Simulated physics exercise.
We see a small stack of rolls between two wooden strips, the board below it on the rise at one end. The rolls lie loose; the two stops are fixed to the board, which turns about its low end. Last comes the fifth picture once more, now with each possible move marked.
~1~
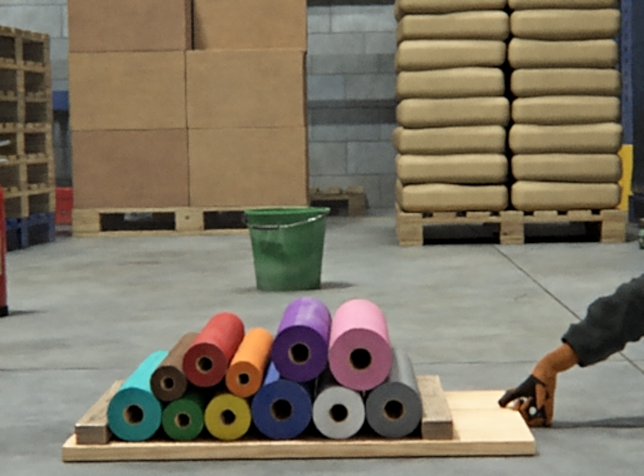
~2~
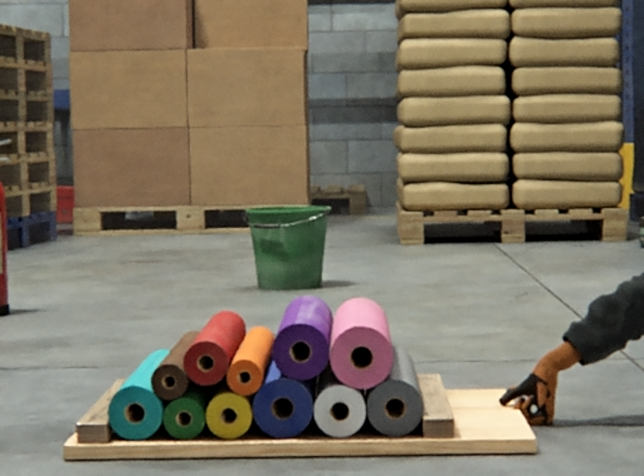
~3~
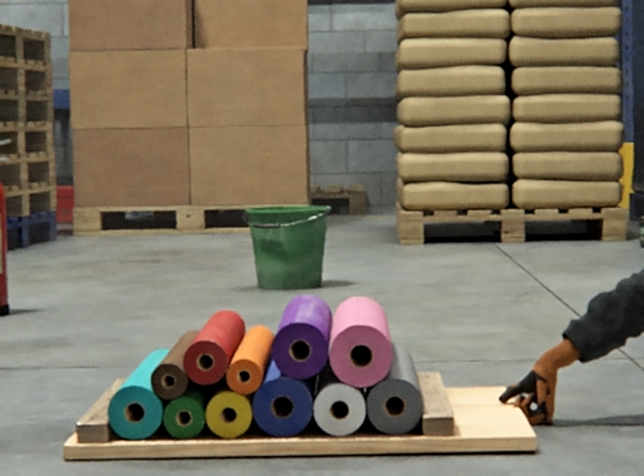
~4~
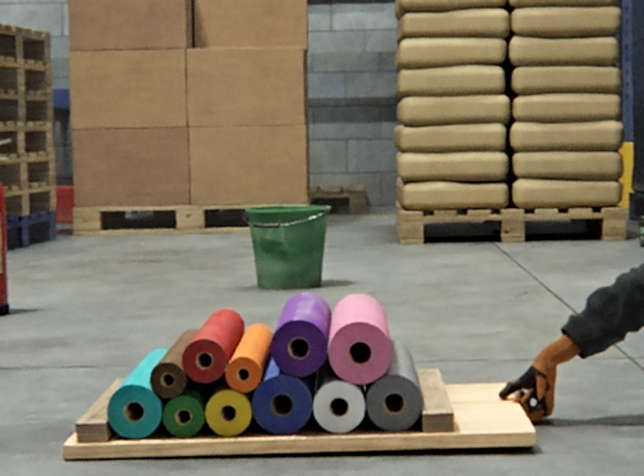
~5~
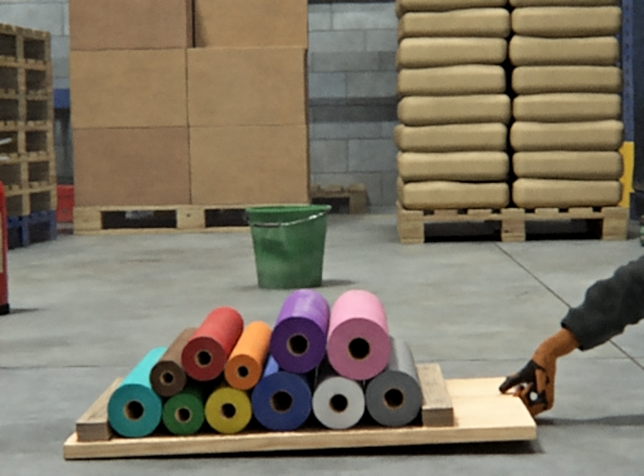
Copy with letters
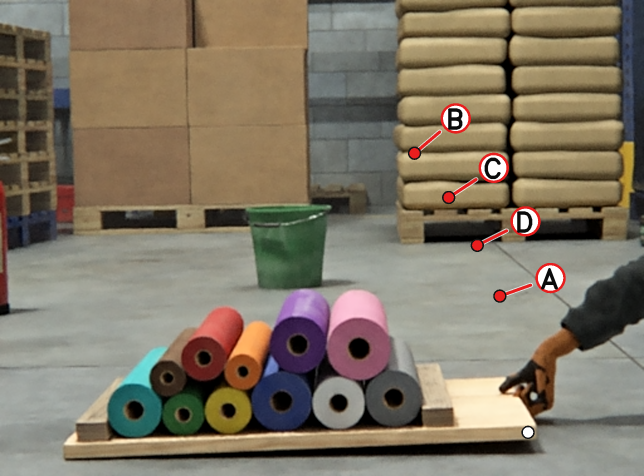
The footage shows colourful rolls stacked between two wooden strips on a board in a warehouse, a green bucket behind them, as a gloved hand grips the board's right end and then raises it slightly.
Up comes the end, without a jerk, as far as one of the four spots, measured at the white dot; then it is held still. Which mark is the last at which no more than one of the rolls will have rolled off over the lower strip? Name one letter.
Lift it to A and no more.
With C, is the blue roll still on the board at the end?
Yes.
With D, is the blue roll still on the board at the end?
Yes.
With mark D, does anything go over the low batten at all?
Yes.
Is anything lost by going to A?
No, at A.
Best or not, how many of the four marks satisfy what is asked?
One of the four.
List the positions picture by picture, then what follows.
In the first frame, green roll (183, 420); yellow roll (228, 417); blue roll (282, 409).
In the second frame, blue roll (283, 408); white roll (340, 411).
In the third frame, board (304, 411); grey roll (395, 406); pink roll (361, 356); orange roll (244, 376).
In the fourth frame, board (304, 409); turquoise roll (134, 411); green roll (184, 417).
In the fifth frame, board (303, 406); turquoise roll (134, 410); green roll (183, 414).
On the copy, A at (500, 296); B at (415, 153); C at (449, 197); D at (477, 245); the white dot at (528, 433).
On A. First, board at 14°.
Then, board at 19°.
Finally, board at 19°, none over the low batten.
By contrast, B five over the low batten; C five over the low batten; D five over the low batten.
